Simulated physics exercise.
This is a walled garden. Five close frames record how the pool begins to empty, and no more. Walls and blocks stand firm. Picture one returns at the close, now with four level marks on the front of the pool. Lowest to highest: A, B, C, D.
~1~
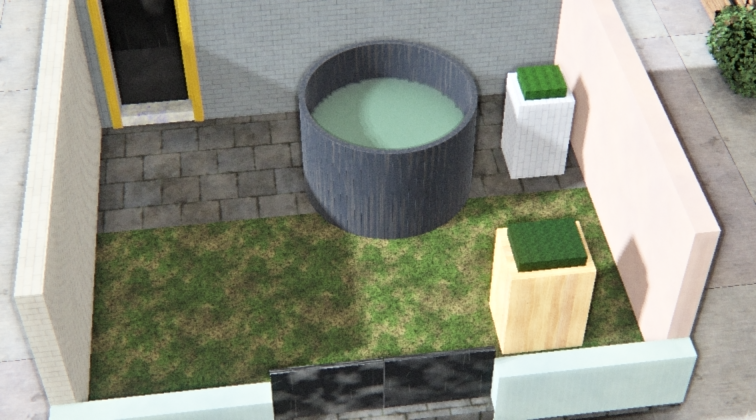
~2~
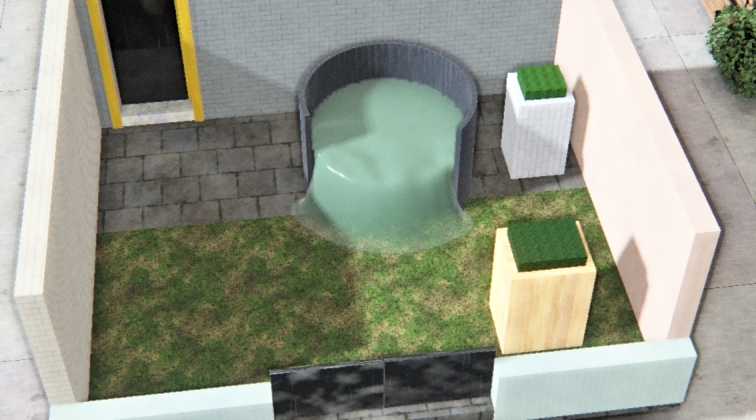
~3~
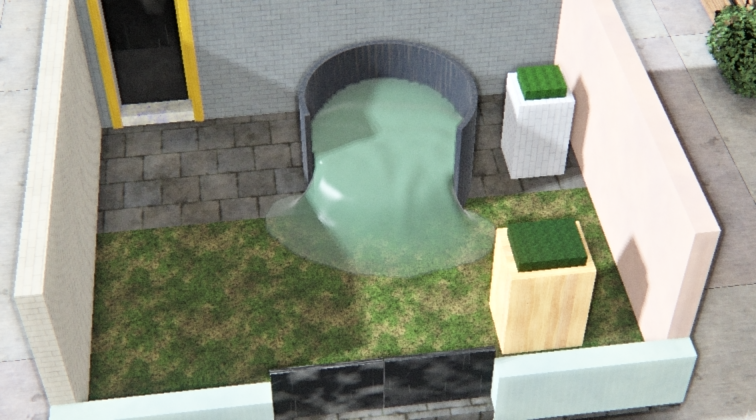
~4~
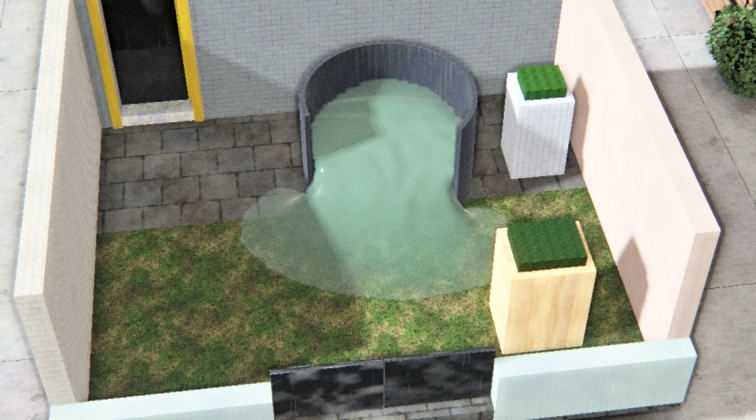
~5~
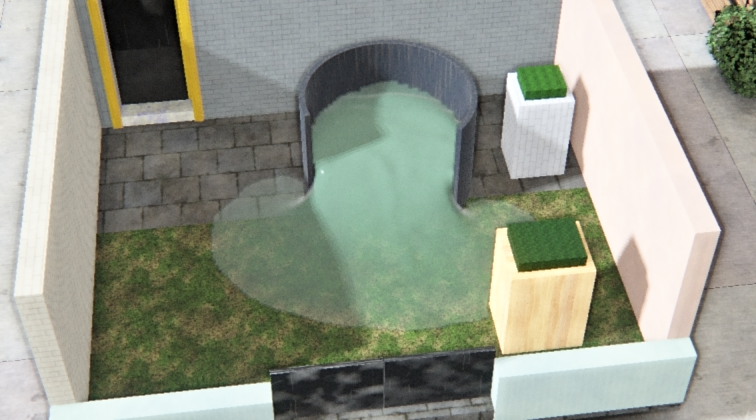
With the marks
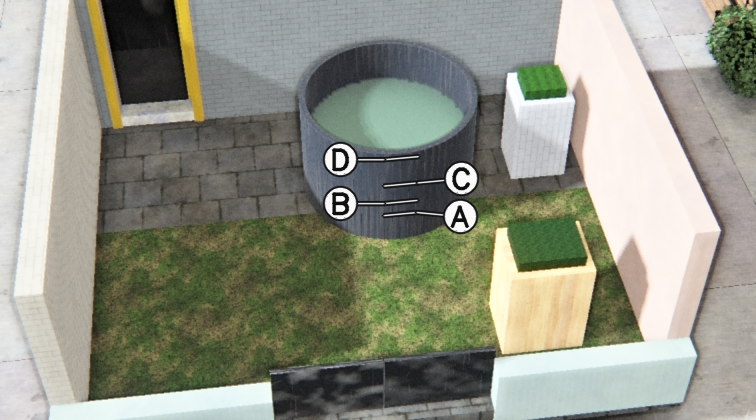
A round pool's front wall disappears and pale green water spreads across the walled garden's grass.
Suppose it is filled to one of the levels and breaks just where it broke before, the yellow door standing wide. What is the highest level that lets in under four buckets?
It is C.
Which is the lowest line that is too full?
That is line D.
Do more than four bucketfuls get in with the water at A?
No, not at all.
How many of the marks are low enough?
Three of the four.
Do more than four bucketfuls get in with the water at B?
No, not at all.
On the marked copy, A at (400, 214); B at (400, 202); C at (400, 184); D at (401, 158); from the bottom up A, B, C, D.
If A is chosen, nothing gets over.
If B is chosen, nothing gets over.
If C is chosen, a bucket or two gets in.
If D is chosen, about 14 bucketfuls get in.
